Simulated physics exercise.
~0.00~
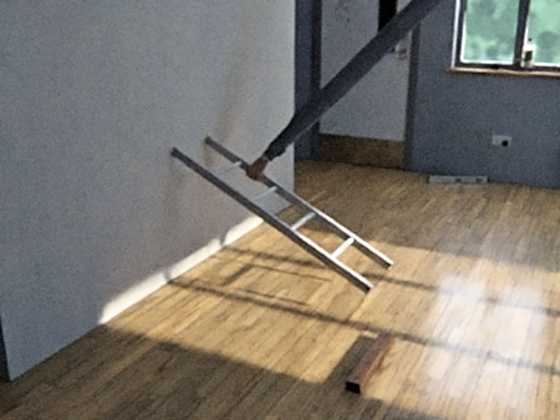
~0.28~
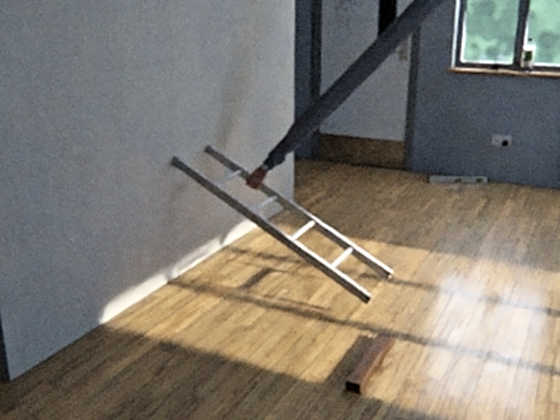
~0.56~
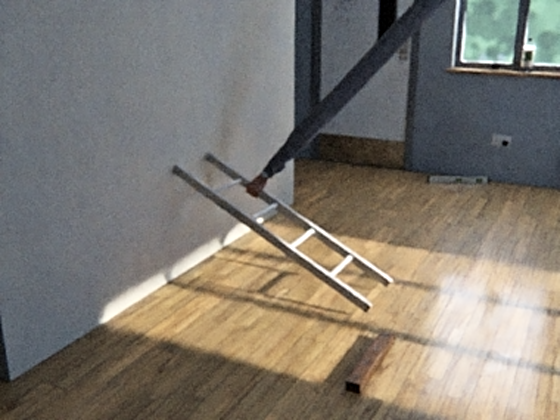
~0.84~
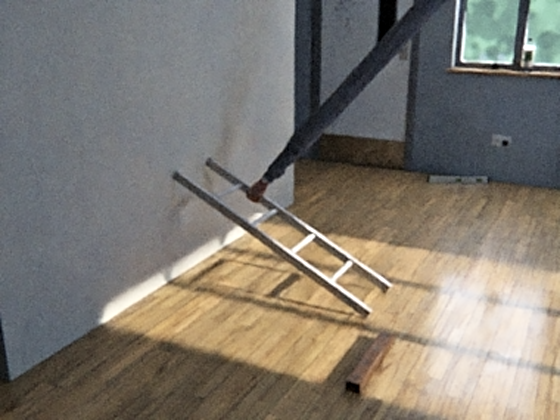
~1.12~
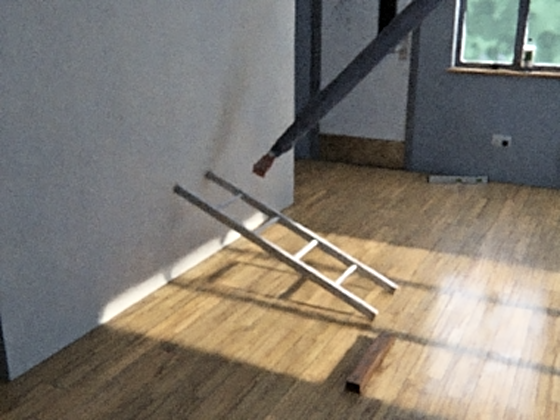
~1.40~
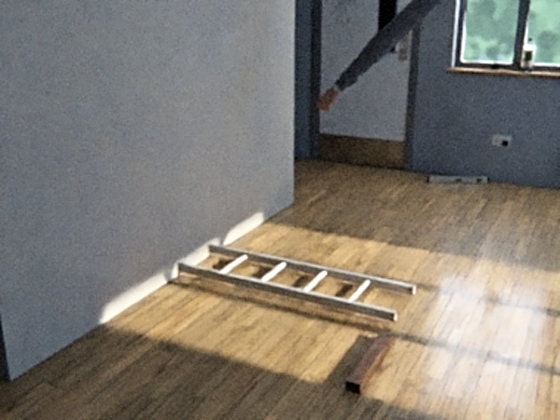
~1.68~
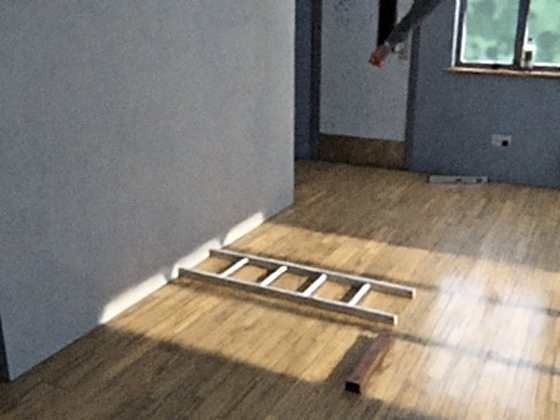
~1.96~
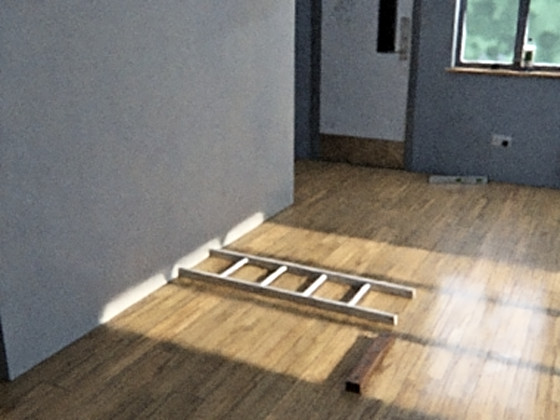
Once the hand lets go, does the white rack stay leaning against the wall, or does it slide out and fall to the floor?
The white rack slides out and falls, ending up flat on the floor.
